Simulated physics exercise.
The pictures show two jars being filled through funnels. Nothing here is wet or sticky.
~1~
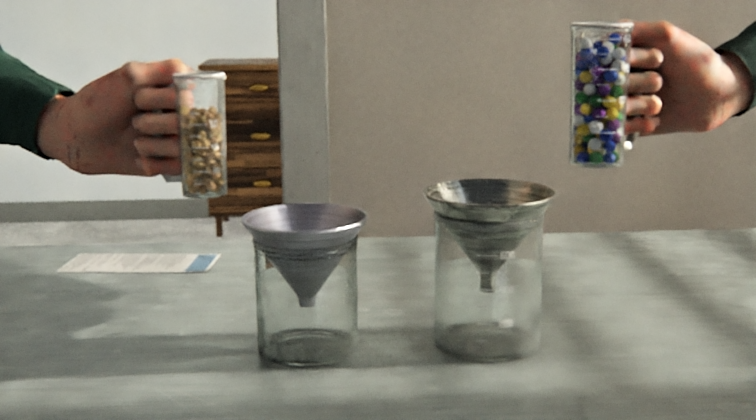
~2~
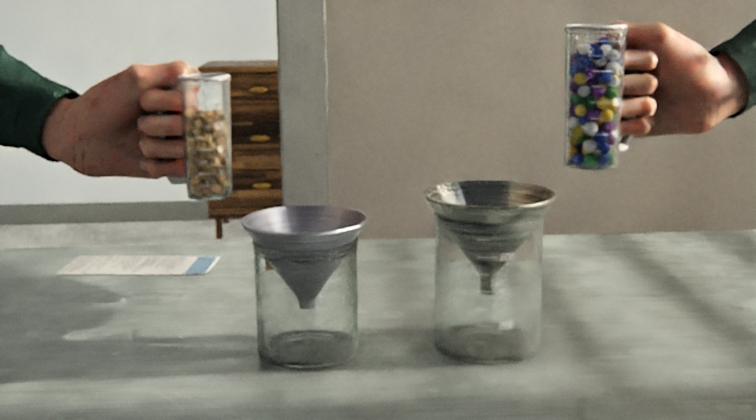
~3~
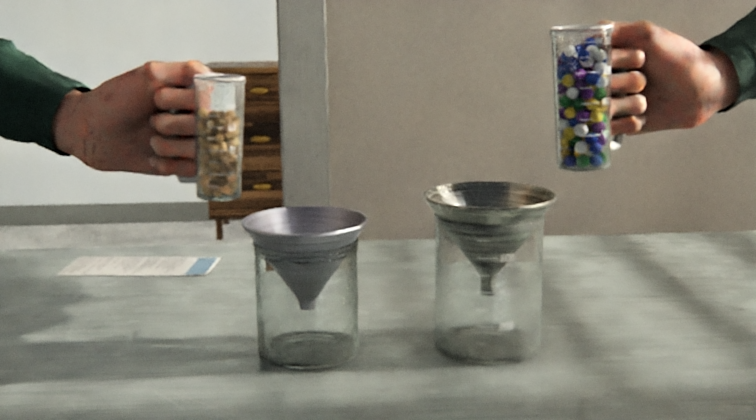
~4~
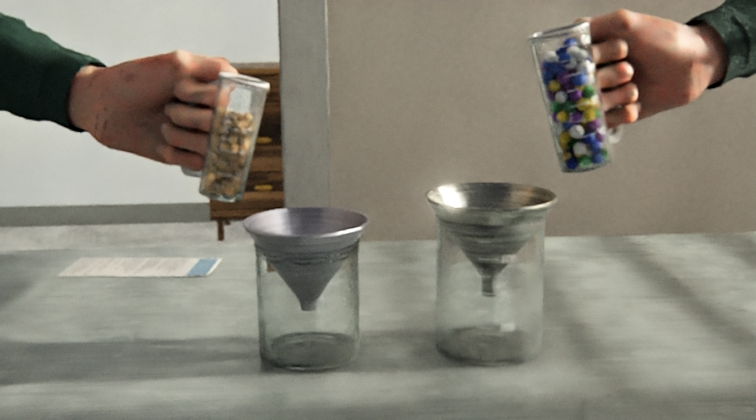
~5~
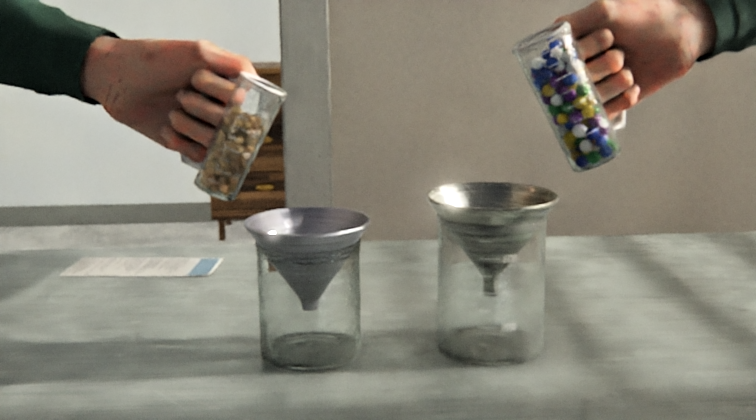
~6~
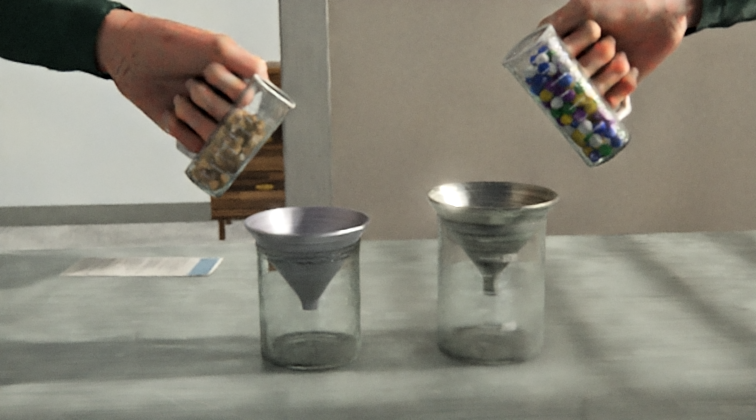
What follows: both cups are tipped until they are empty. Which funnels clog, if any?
The left funnel jams and the right funnel jams.
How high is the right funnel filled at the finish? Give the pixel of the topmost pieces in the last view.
Close to (469, 213).
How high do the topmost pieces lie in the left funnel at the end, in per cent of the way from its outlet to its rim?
It comes to 75 per cent or so.
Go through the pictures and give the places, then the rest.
The first picture shows left funnel at (305, 227), outlet at (307, 304), under two pieces wide; left cup at (202, 135), holding dried chickpeas; right funnel at (489, 202), outlet at (488, 290), narrower than one piece; right cup at (599, 95), holding gumballs.
The second picture shows left cup at (207, 137), upright; right cup at (594, 97), upright.
The third picture shows left cup at (219, 137), tipped 3°; right cup at (583, 98), tipped 3°.
The fourth picture shows left cup at (232, 138), tipped 14°; right cup at (573, 99), tipped 14°.
The fifth picture shows left cup at (239, 138), tipped 27°; right cup at (569, 99), tipped 27°.
The sixth picture shows left funnel at (308, 230), outlet at (310, 307); left cup at (238, 137), tipped 39°; right funnel at (492, 205), outlet at (491, 292); right cup at (568, 98), tipped 39°.
Then, 0.40 s after the last picture, left, all still in the cup; right, all still in the cup.
Then, 0.76 s after the last picture, left, nearly all still in the cup, a stray few in or over the funnel; right, most still in the cup, about a quarter in or over the funnel.
Then, 1.06 s after the last picture, left, about half still in the cup, about half in or over the funnel, a stray few down in the jar; right, a small part still in the cup, most in or over the funnel.
At rest, left, nearly all stuck in the funnel, a stray few down in the jar; right, all stuck in the funnel, none down in the jar.
